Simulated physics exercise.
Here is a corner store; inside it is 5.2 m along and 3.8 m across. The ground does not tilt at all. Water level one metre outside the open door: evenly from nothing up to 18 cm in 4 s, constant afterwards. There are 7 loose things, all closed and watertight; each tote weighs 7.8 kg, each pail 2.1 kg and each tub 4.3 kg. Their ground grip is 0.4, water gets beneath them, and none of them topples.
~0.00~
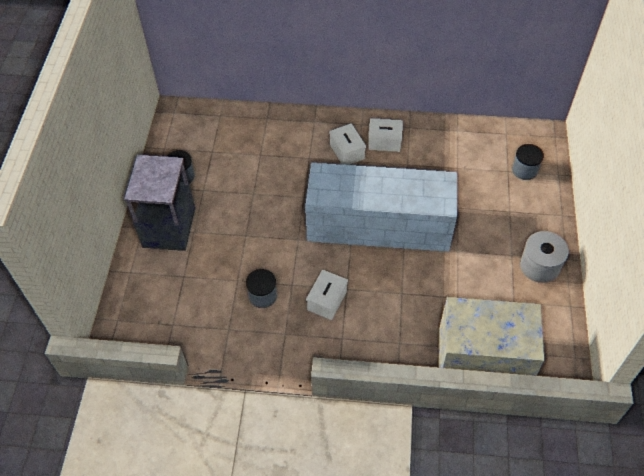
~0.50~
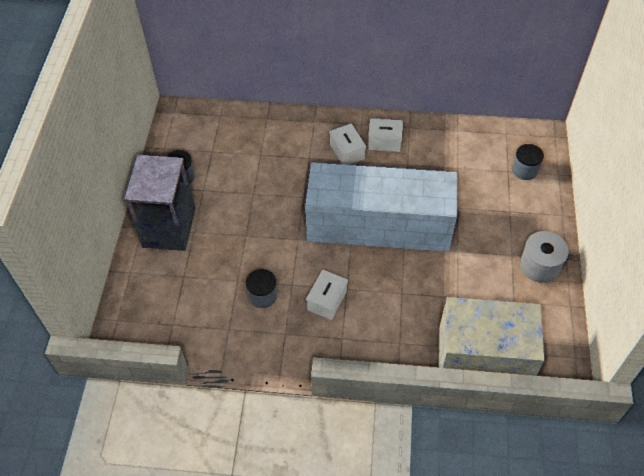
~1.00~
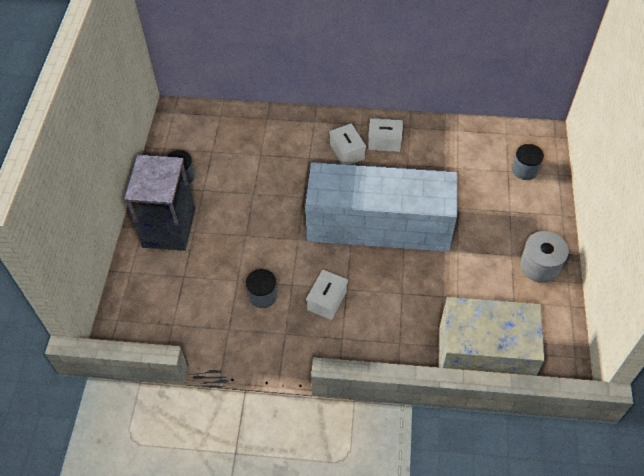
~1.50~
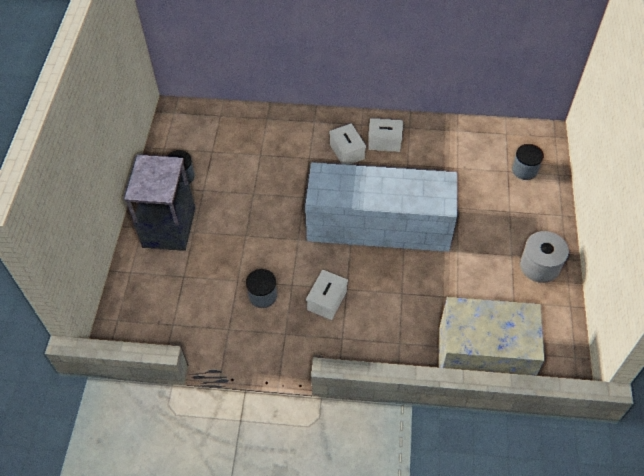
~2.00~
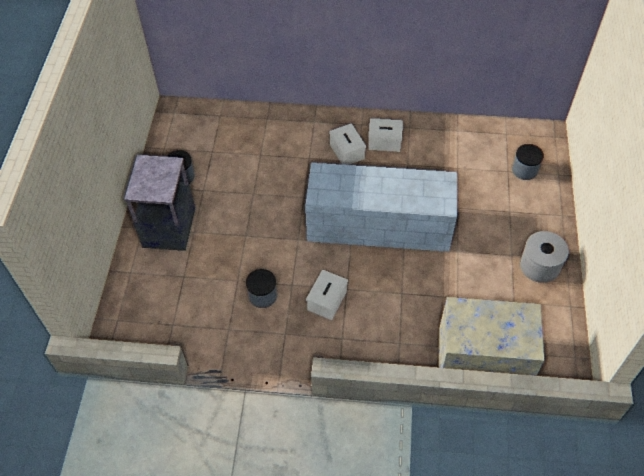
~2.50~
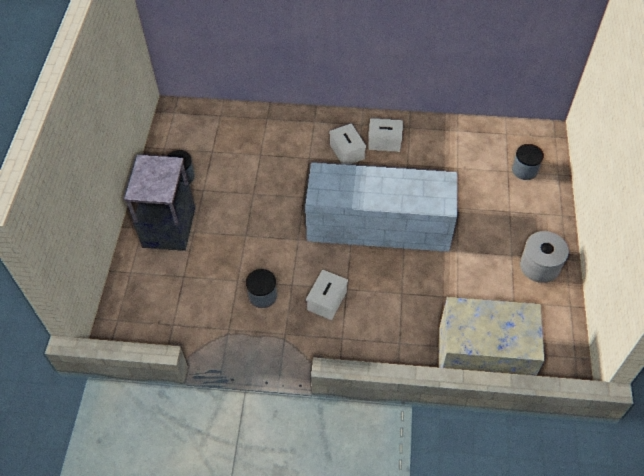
A small walled store with a blue block and scattered pails and tubs sat still while water surrounded it outside, crept up over the pale paving, and finally spread just inside the doorway.
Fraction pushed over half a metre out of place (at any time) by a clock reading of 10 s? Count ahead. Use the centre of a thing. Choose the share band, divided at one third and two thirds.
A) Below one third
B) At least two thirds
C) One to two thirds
C, one to two thirds.
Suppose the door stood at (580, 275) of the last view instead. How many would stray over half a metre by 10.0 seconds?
Result: 4.
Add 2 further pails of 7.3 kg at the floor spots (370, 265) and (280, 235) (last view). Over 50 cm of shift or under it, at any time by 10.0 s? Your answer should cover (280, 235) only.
Above the mark.
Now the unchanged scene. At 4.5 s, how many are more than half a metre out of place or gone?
I count 1 of them.
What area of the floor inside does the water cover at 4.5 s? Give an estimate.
Some 5.0 m2 of it.
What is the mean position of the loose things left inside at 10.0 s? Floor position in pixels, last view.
Centre of the remaining things: Roughly (396, 182).
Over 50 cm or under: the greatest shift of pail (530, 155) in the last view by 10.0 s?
The verdict is a smaller shift.
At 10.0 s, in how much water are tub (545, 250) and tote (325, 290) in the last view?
First about 3 cm, second about 4 cm.
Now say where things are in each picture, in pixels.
A tote at (386, 129), on the bottom; a tote at (347, 139) rests on the ground; 0.0 m2 under water; 0 of 7 have shifted, in the first frame.
A tote at (386, 129) rests on the ground; a tote at (347, 139), on the bottom; 0.0 m2 under water; 0 of 7 have shifted, in the second frame.
A tote at (386, 129), on the bottom; a tote at (347, 139), on the bottom; water covers 0.0 m2; 0 of 7 have shifted, in the third frame.
A tote at (386, 129) rests on the ground; a tote at (347, 139) rests on the ground; 0.0 m2 under water; 0 of 7 have shifted, in the fourth frame.
A tote at (386, 129), on the bottom; a tote at (347, 139) rests on the ground; water covers 0.0 m2; 0 of 7 have shifted, in the fifth frame.
A tote at (386, 129) rests on the ground; a tote at (347, 139) rests on the ground; 0.4 m2 under water; 0 of 7 have shifted, in the sixth frame.
After 3.5 s 0 of 7 are over 50 cm from their spots; 0 afloat.
After 4.5 s 1 of 7 are over 50 cm from their spots; 0 afloat.
After 7.0 s 2 of 7 are over 50 cm from their spots; 1 afloat.
After 10.0 s 3 of 7 are over 50 cm from their spots, and 3 have been at some point; 4 afloat.
